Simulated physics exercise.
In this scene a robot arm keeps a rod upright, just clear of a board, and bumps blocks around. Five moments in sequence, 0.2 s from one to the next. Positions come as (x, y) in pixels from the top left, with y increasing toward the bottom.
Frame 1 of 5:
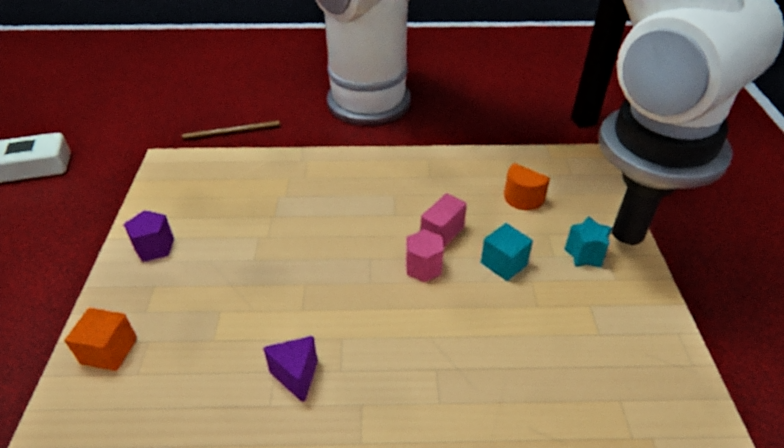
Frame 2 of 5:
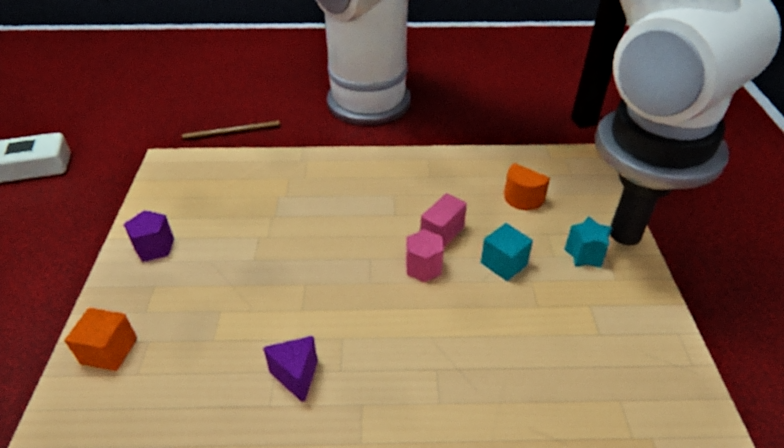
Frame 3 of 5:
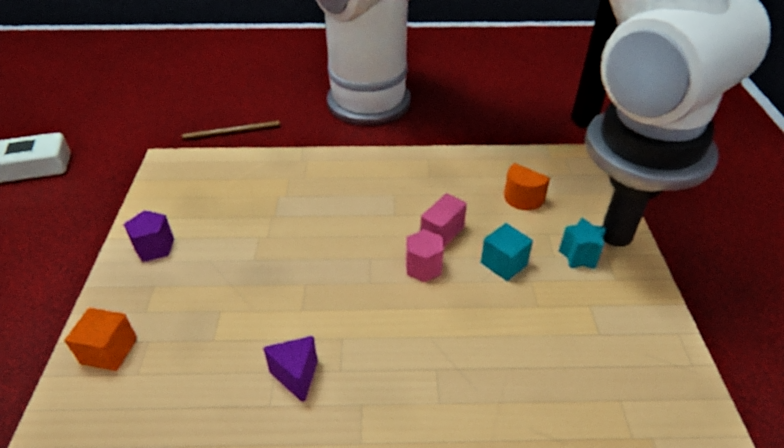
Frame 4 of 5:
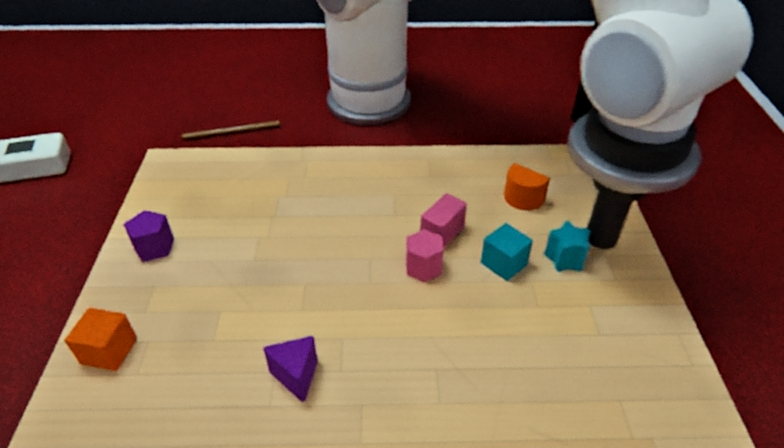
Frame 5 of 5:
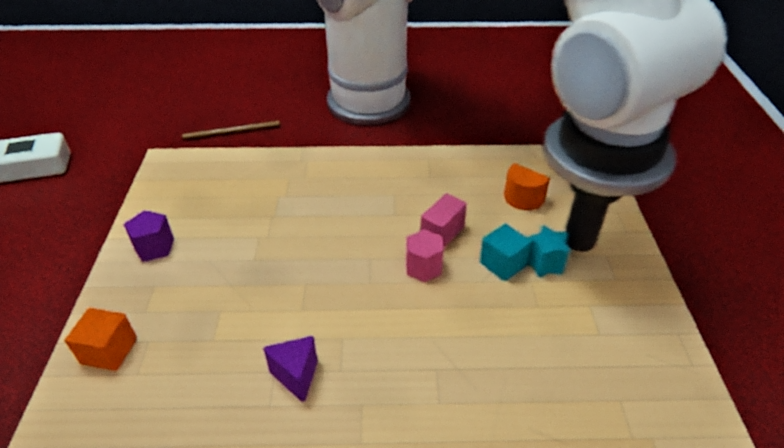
A white robot arm with a black rod slides left at the right side of a pale wooden board on red flooring, seen from above at an angle by a still camera. Orange, pink and turquoise blocks sit toward the upper right, with purple and orange ones at left and lower centre. The rod pushes the turquoise star left until it touches the turquoise cube.
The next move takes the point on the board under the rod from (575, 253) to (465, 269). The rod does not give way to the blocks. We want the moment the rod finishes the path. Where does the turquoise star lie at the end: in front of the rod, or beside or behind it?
It slips away.
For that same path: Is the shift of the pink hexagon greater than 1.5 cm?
The answer is yes.
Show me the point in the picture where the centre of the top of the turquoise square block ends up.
It will end up at (434, 261).
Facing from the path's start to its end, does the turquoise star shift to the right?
The answer is no.
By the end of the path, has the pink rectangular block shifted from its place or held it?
That block is going to be left alone.
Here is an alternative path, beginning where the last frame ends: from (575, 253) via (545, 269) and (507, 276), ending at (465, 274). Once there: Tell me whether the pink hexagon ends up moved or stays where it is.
Once the path ends, it is somewhere new.
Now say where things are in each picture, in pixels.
Tip of the rod at (628, 234), middles of tops, pink hexagon at (425, 243), pink rectangular block at (444, 209), turquoise square block at (509, 239), turquoise star at (593, 230), in the first frame.
Rod at (625, 235), nothing pushed, in the second frame.
Rod at (616, 236), turquoise star at (587, 231), in the third frame.
Rod at (601, 238), turquoise star at (572, 235), in the fourth frame.
Rod at (579, 241), pink hexagon at (425, 243), pink rectangular block at (444, 209), turquoise square block at (508, 239), turquoise star at (551, 239), in the fifth frame.
What follows on the original path. One third of the way, rod at (543, 247); turquoise square block at (477, 248), turned 40° clockwise; turquoise star at (517, 249), turned 20° anticlockwise.
Two thirds of the way, rod at (504, 252); pink hexagon at (421, 242); turquoise square block at (457, 254), turned 60° clockwise; turquoise star at (497, 262), turned 75° anticlockwise.
At the end, rod at (467, 257); pink hexagon at (399, 242), turned 35° clockwise; pink rectangular block unmoved; turquoise square block at (434, 261), turned 55° clockwise; turquoise star at (488, 267), turned 120° anticlockwise.
